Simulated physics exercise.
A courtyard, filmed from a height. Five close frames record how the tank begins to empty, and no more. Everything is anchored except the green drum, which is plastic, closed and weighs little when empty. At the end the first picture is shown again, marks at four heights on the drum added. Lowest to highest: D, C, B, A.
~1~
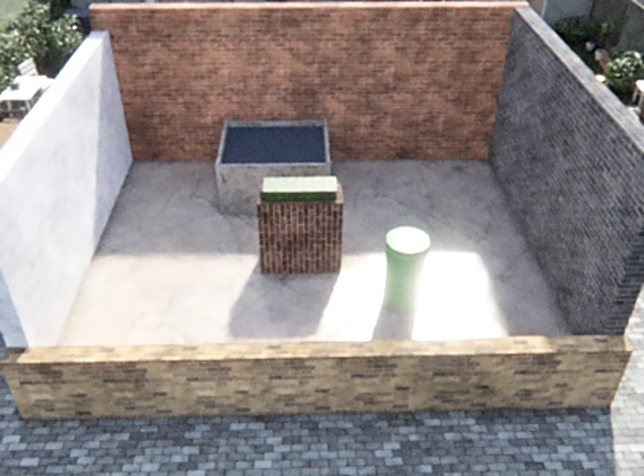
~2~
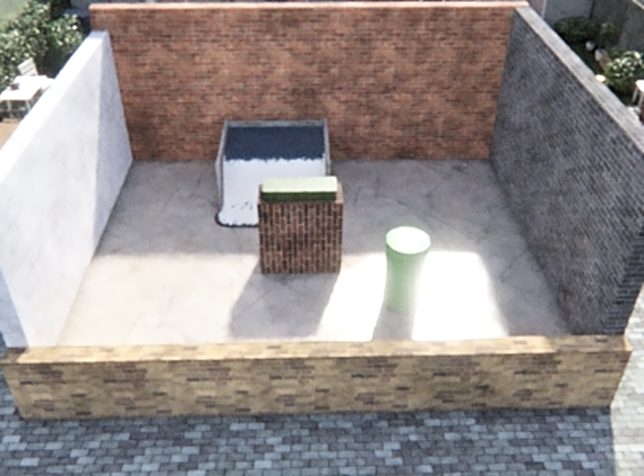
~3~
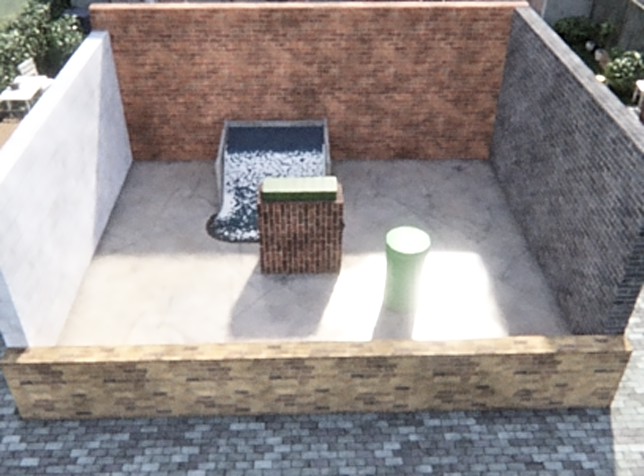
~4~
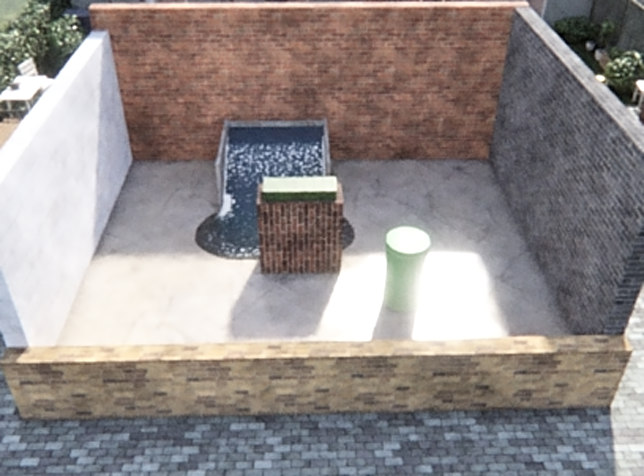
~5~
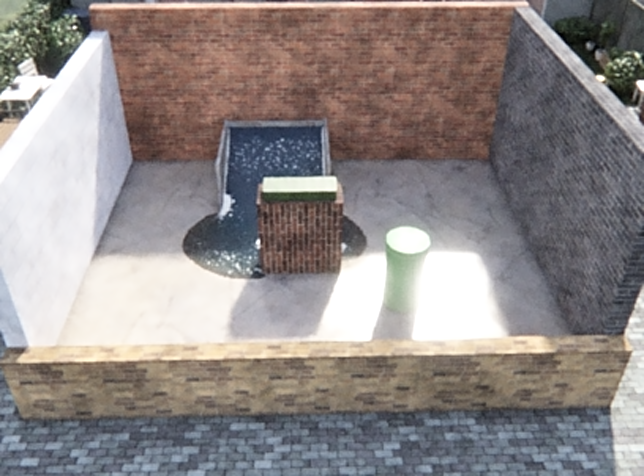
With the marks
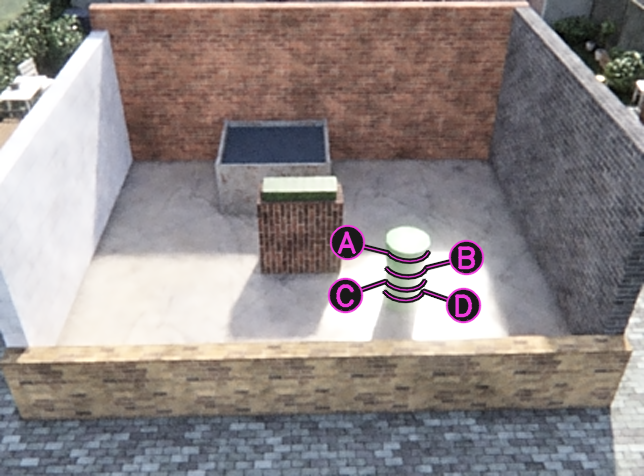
At first, a grey tank full of dark water stands in a walled yard, behind a small brick block with a green top and a green drum. Water then pours from the tank's near side and spreads across the floor around the block, while the block and drum stay still.
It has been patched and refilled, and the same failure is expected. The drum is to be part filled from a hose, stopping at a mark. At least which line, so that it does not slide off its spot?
D is the one.
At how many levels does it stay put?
All of them.
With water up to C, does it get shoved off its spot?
No, not at all.
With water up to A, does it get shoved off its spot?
No, that is safe.
On the marked copy, A at (410, 261); B at (408, 276); C at (407, 290); D at (405, 300); from the bottom up D, C, B, A.
With A, it does not move.
With B, it does not move.
With C, it does not move.
With D, it does not move.
